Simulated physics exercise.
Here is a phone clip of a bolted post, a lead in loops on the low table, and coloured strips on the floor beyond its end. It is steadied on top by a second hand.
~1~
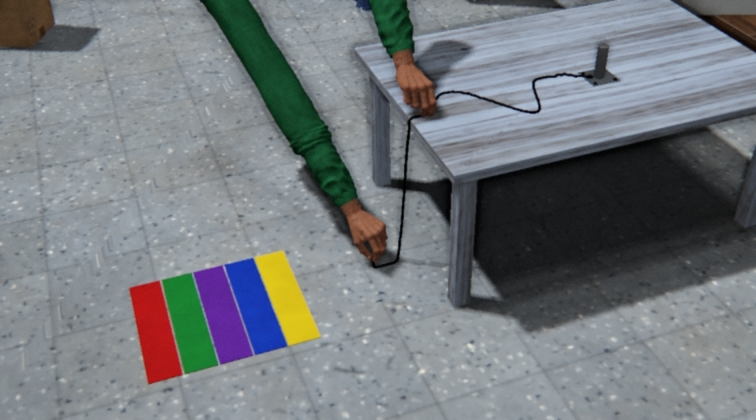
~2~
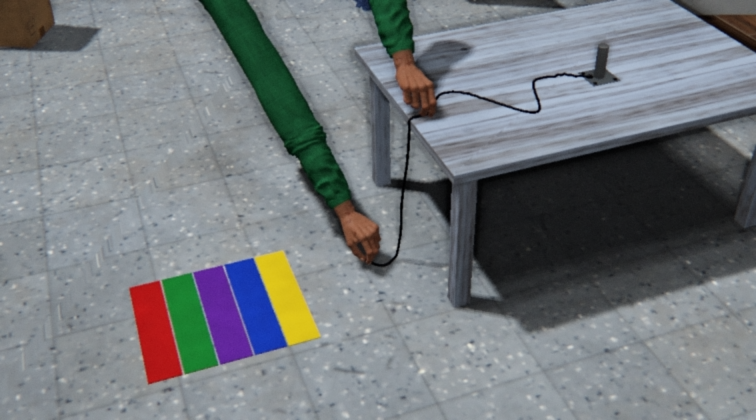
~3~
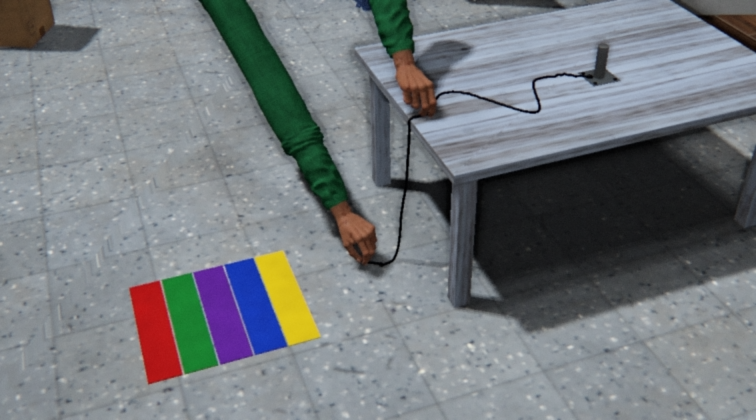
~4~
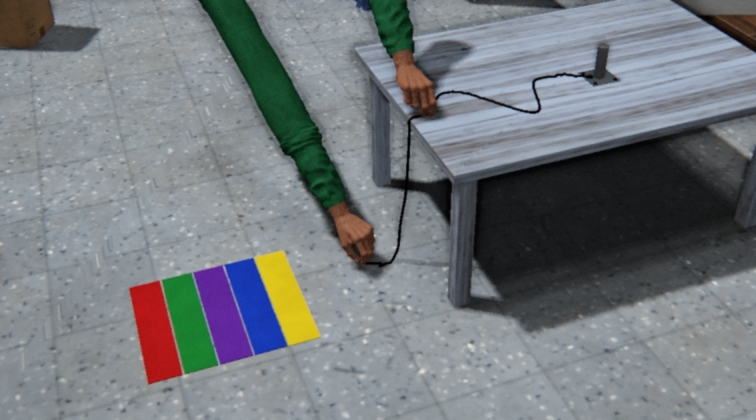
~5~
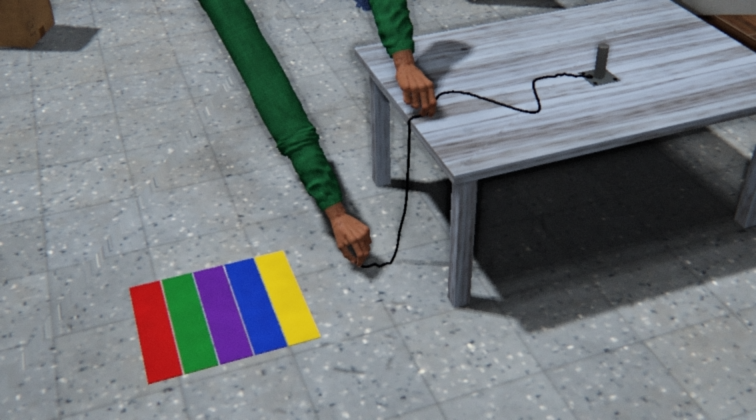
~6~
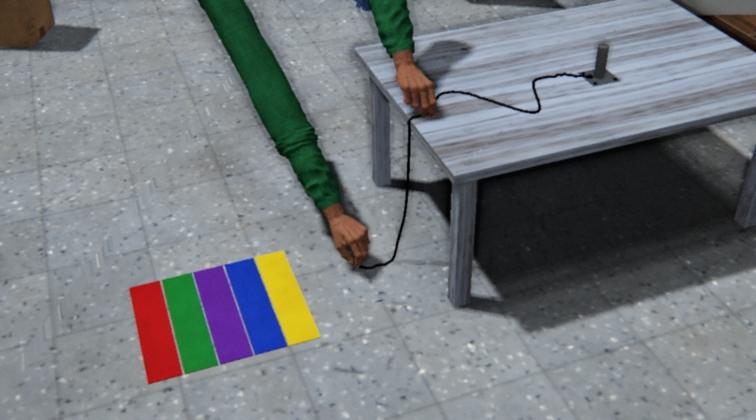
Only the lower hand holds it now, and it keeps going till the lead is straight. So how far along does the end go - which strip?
Along to the red strip.
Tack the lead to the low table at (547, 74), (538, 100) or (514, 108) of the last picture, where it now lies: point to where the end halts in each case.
The places are (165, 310), (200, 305) and (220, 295).
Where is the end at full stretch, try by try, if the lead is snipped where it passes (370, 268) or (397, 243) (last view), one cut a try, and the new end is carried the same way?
Near (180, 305) and (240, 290).
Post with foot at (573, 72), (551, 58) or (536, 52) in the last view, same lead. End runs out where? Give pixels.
One per try, in order: (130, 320), (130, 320), (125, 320).
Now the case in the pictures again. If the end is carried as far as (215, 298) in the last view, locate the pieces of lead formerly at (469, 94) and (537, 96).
The first one ends up at (410, 126) and the second one at (507, 99).
Soon after, end near (215, 298); over purple.
Then, end near (177, 308); over green.
At full stretch, end near (154, 313); over red. It halts on the red strip.
